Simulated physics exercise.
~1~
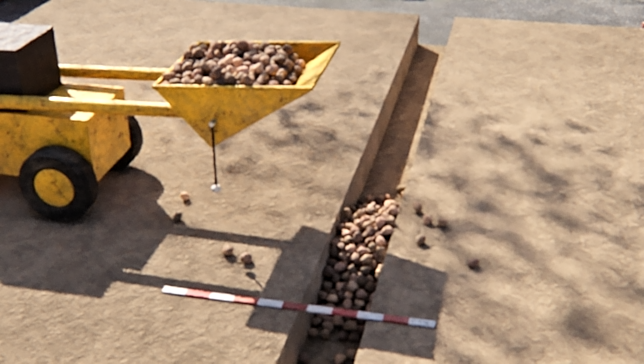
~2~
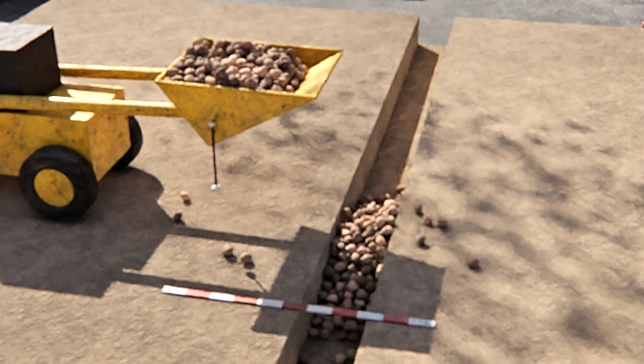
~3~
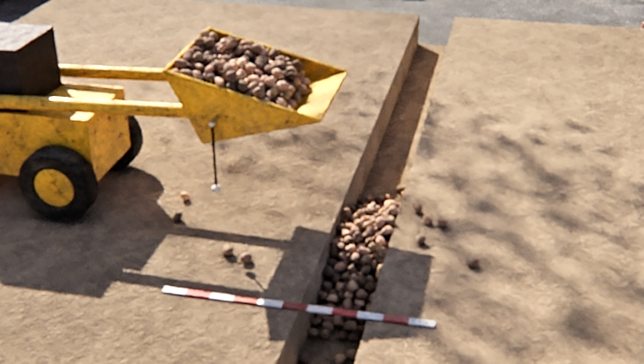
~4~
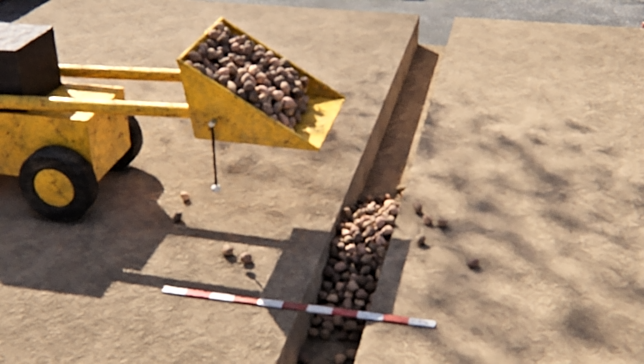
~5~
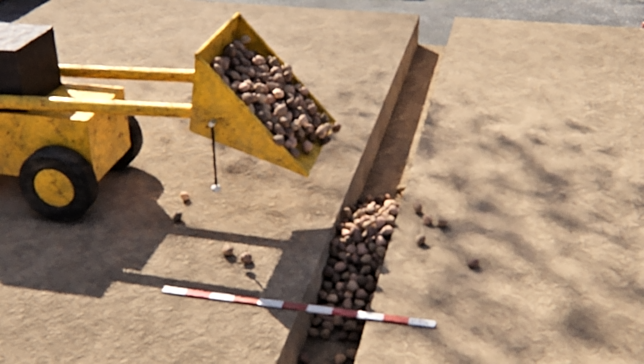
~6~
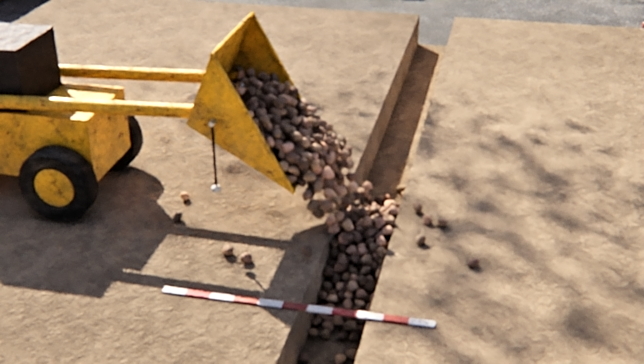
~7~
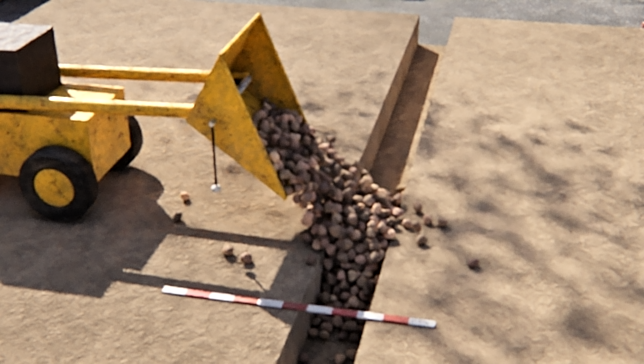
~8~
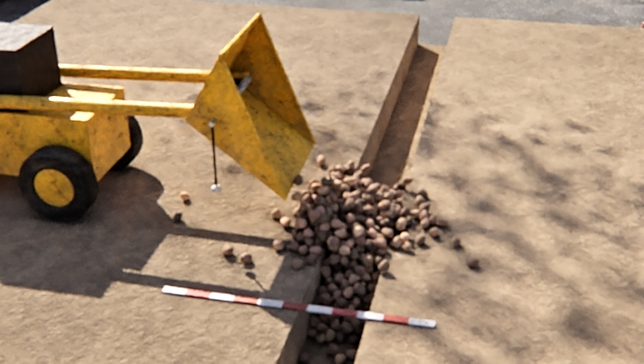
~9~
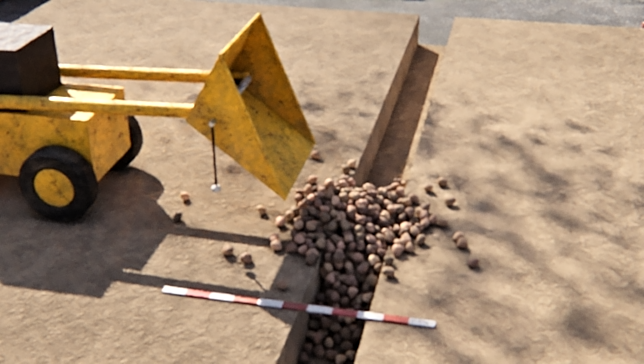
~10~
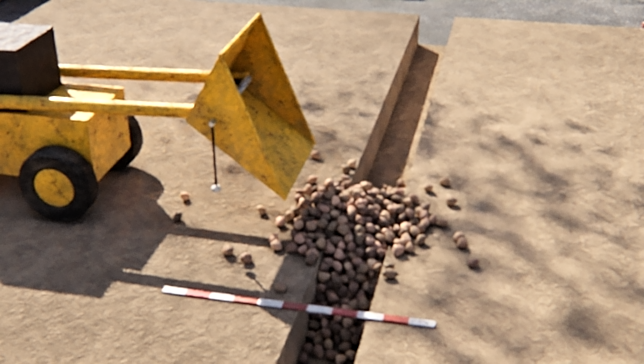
A yellow loader tips its bucket of brown stones, which heap over the partly filled trench.
